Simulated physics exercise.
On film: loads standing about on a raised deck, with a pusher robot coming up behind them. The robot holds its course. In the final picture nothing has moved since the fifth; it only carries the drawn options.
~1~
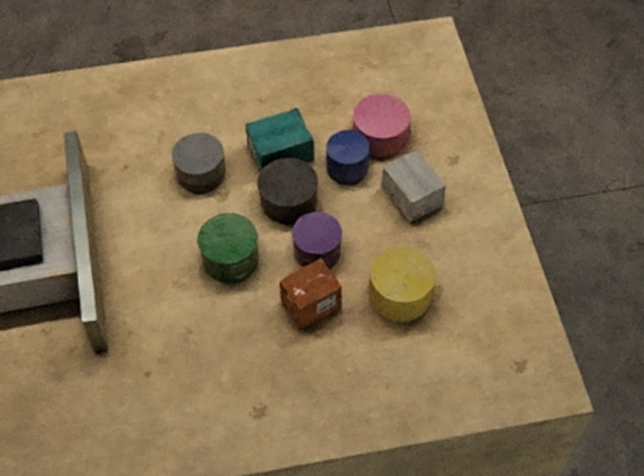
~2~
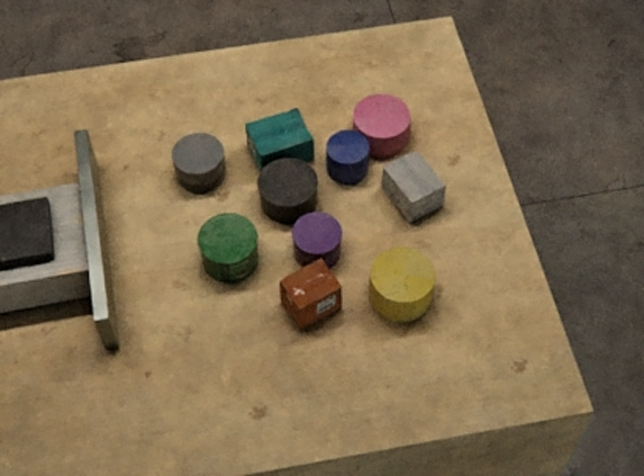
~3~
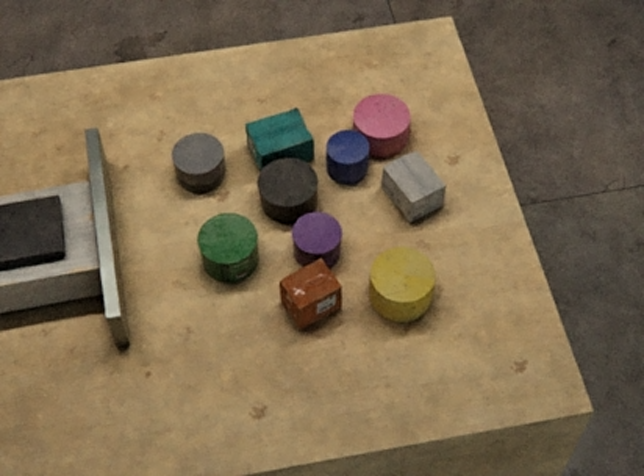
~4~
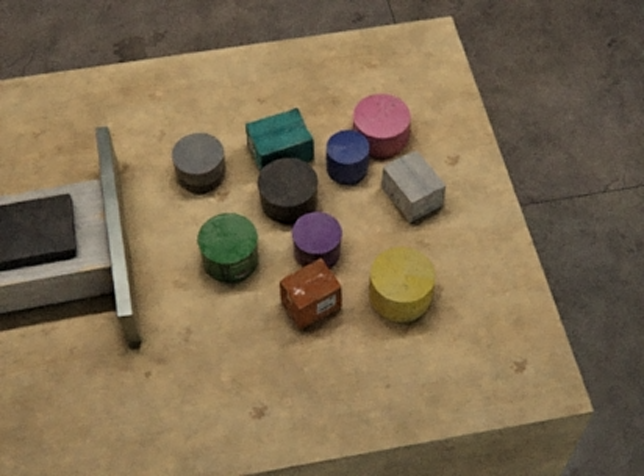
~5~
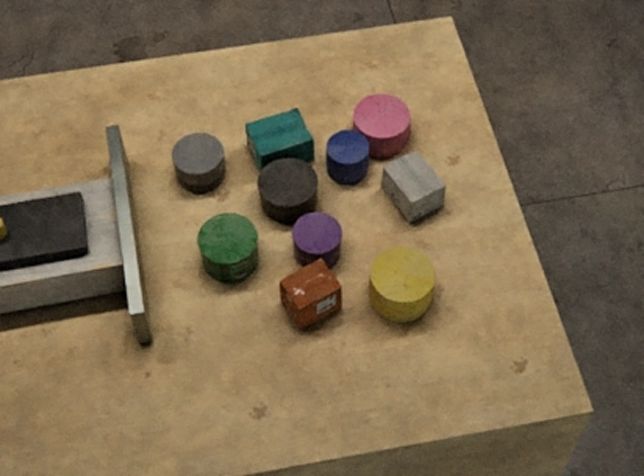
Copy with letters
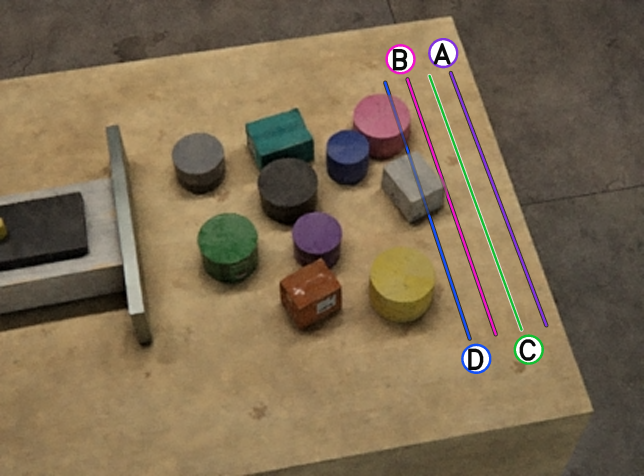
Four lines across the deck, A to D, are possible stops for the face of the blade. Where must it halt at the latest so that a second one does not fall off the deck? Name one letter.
No farther than D.
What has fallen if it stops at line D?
The pink canister.
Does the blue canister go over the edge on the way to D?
By then, no.
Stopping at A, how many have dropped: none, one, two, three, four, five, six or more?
Six or more.
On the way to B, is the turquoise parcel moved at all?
Yes.
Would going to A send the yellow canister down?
Yes.
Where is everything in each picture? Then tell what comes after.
In the first frame, purple pail (317, 242); blue canister (348, 157); grey pail (199, 163).
In the second frame, robot (8, 233); black pail (288, 191).
In the third frame, robot (20, 231); orange box (311, 294).
In the fourth frame, robot (31, 230); yellow canister (402, 284).
In the fifth frame, robot (42, 228); pink canister (381, 126); purple pail (317, 242); blue canister (348, 157).
On the marked copy, A at (495, 189); B at (448, 196); C at (472, 192); D at (424, 200).
Taking D. A third of the way, robot (154, 211); turquoise parcel (306, 135); grey pail (257, 154).
Two thirds of the way, robot (263, 194); pink canister (457, 106); purple pail (437, 231).
When it is over, robot (345, 181); pink canister over the edge; purple pail (516, 219); one fallen.
As for the rest, A drops nine; B drops four; C drops five.
